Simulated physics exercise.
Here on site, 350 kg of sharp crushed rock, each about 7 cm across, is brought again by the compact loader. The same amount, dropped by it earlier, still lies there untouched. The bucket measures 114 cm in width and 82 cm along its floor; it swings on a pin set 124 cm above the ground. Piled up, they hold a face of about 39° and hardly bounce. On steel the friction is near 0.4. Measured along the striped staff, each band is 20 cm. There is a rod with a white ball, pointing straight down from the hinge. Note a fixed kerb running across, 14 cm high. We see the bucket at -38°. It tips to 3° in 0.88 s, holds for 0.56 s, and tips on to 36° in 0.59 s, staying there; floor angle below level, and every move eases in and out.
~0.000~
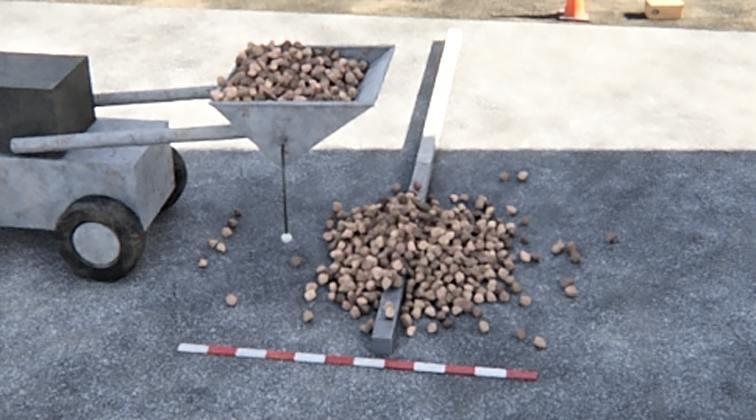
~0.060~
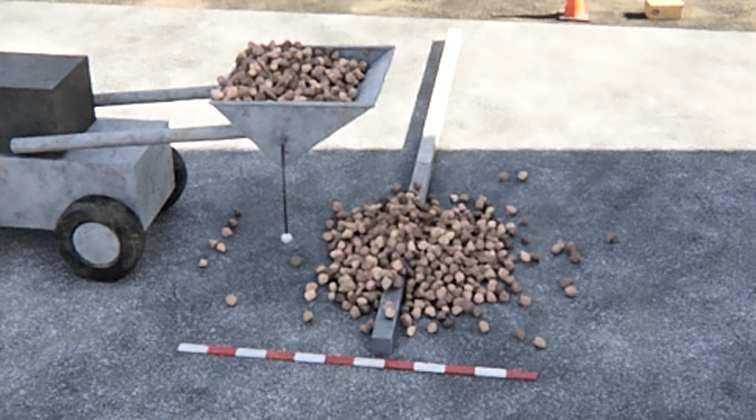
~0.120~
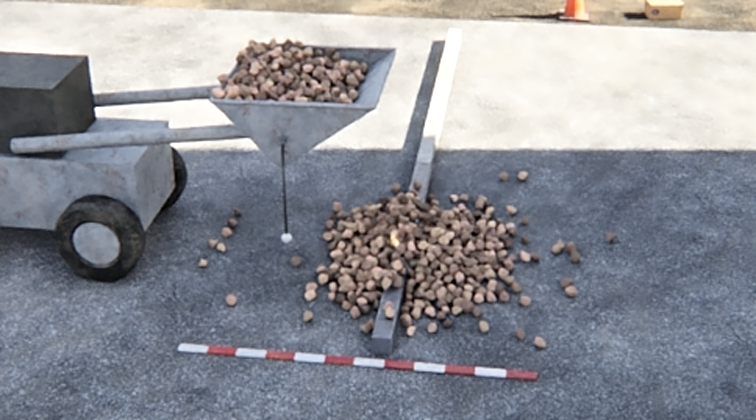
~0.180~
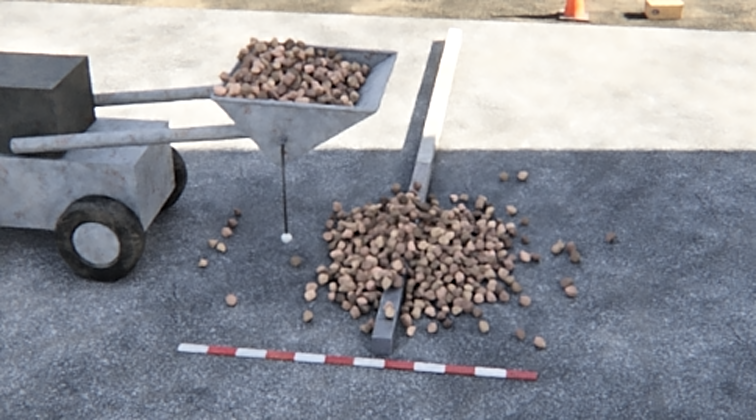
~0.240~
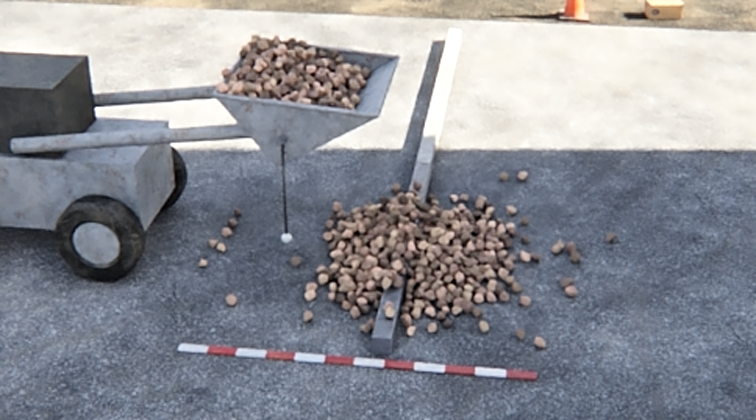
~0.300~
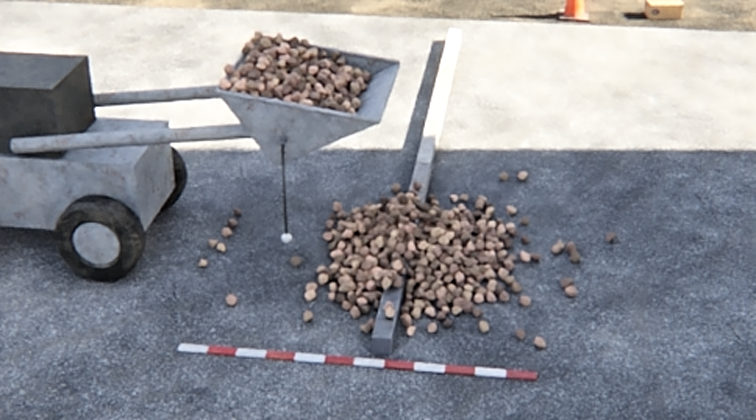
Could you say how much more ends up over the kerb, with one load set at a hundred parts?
I'd put it at 66 parts in every hundred.
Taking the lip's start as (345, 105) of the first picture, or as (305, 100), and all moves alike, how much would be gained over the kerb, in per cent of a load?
About 25 per cent for the first, 0 per cent for the second.
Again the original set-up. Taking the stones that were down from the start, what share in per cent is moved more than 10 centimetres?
Roughly 5 % of them.
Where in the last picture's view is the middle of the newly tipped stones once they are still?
Their centre ends up near (426, 239).
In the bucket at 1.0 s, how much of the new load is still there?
Held: Around 100 % of the load.
After 0.7 s the floor is at -3°; in per cent of one load, 100 in the bucket, 48 on this side of the kerb, 53 over the kerb; the foremost stones are at (570, 268).
After 1.0 s the floor is at 3°; in per cent of one load, 100 in the bucket, 48 on this side of the kerb, 53 over the kerb; the foremost stones are at (570, 268).
After 2.5 s the floor is at 36°; in per cent of one load, 33 in the bucket, 91 on this side of the kerb, 76 over the kerb; the foremost stones are at (570, 268).
After 5.1 s the floor is at 36°; in per cent of one load, 0 in the bucket, 82 on this side of the kerb, 118 over the kerb; the foremost stones are at (589, 248). Net gain over the kerb, 66.
